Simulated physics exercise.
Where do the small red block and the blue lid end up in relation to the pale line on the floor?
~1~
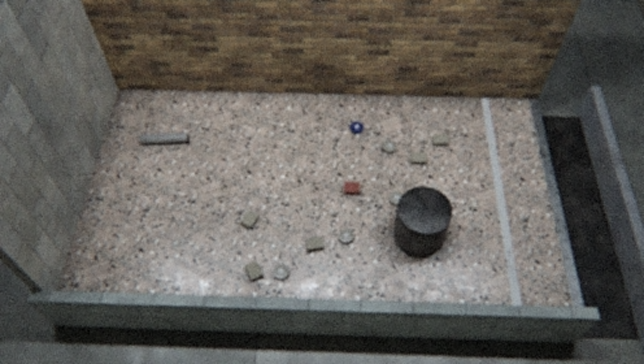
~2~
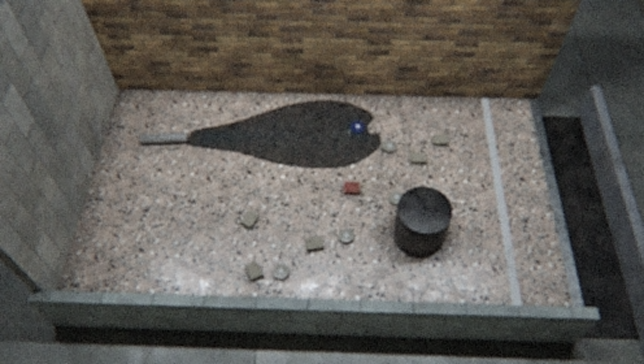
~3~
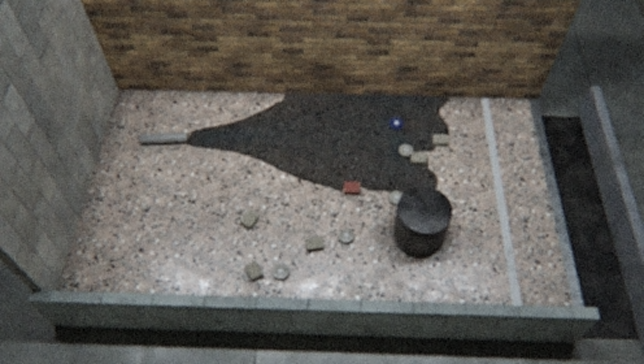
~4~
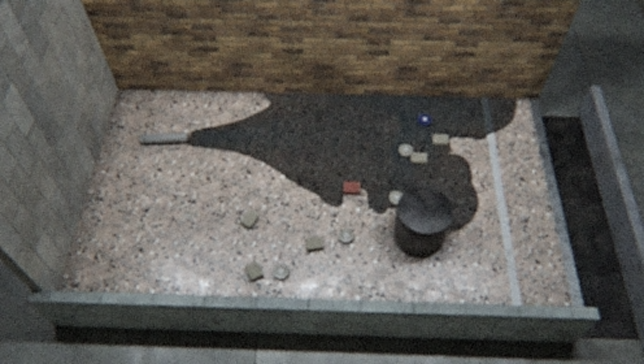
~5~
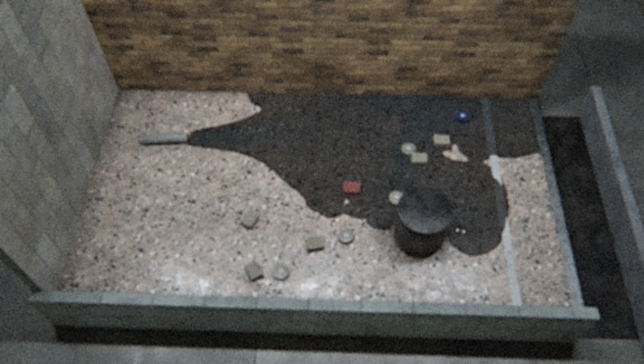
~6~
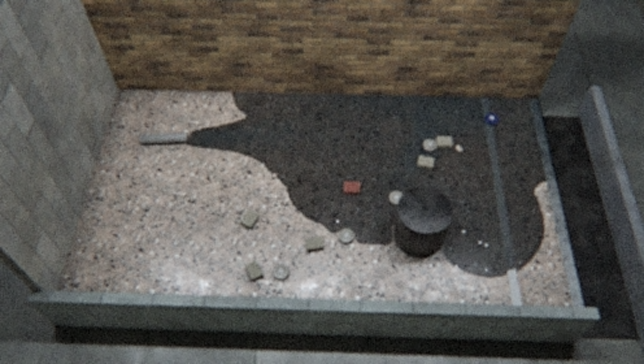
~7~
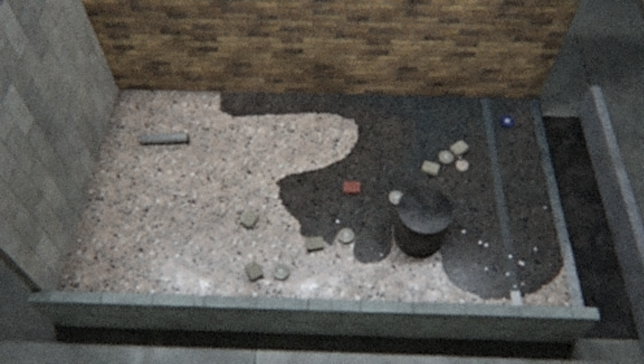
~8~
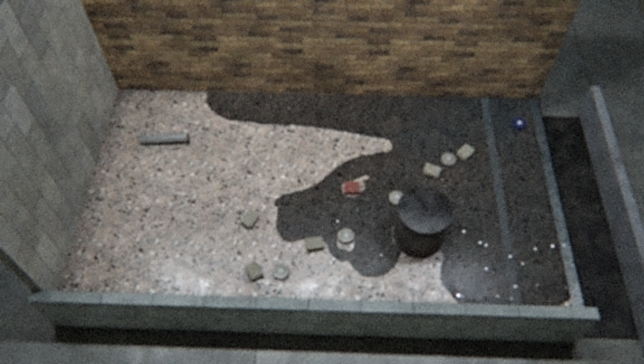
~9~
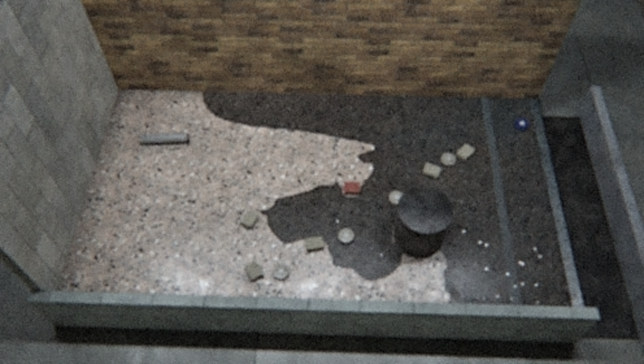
The blue lid is carried over the line and comes to rest on its right side, while the red block stays to the left of it.
Walled speckled floor with water spreading rightward from a hose, carrying a blue lid past a pale line, leaving a red block behind.
